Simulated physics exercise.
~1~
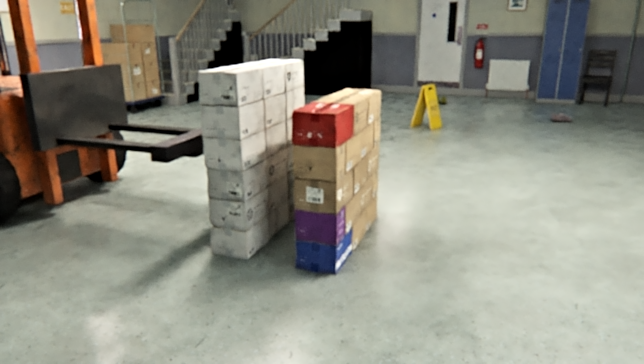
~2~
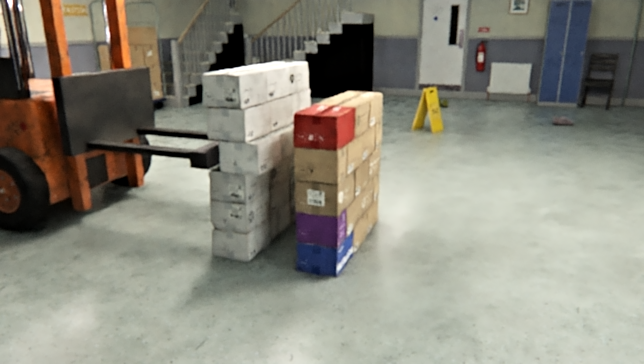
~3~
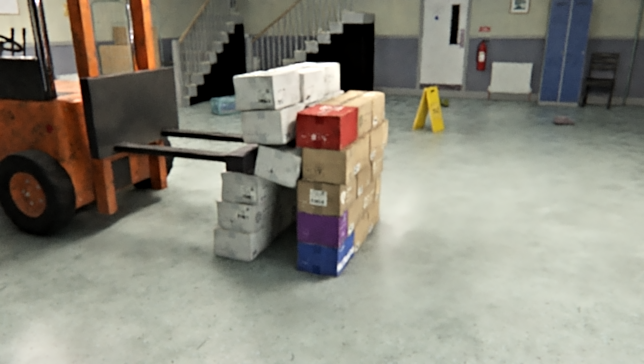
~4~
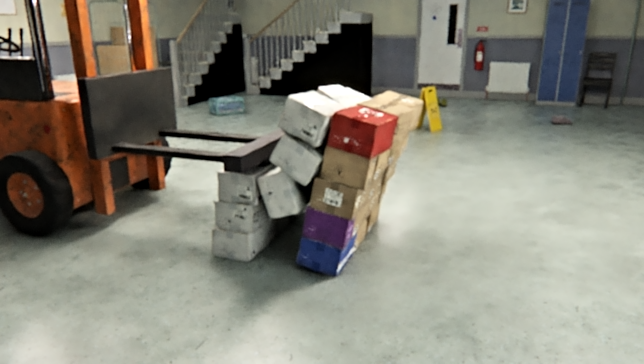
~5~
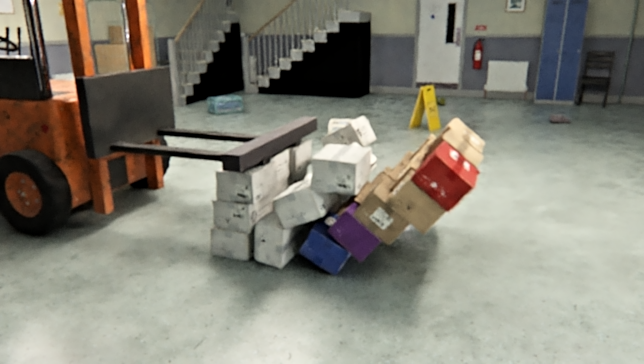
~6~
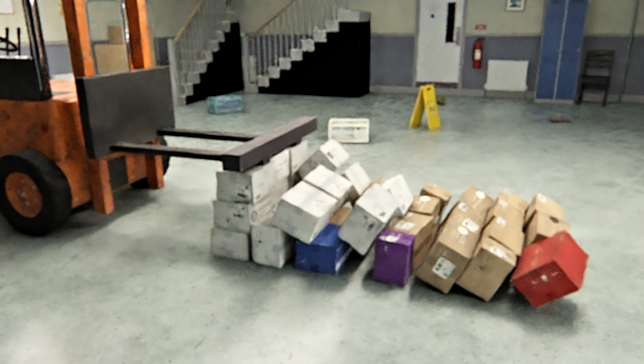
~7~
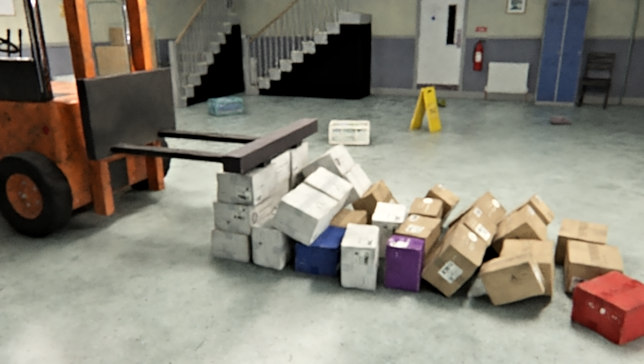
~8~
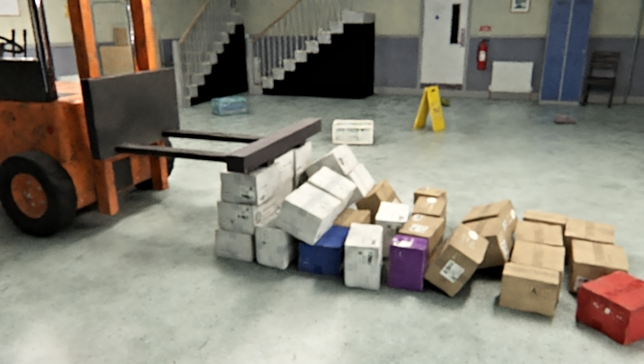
Forklift pushing a steel beam into a stacked wall of white boxes, toppling brown, red and purple boxes rightward into a heap.
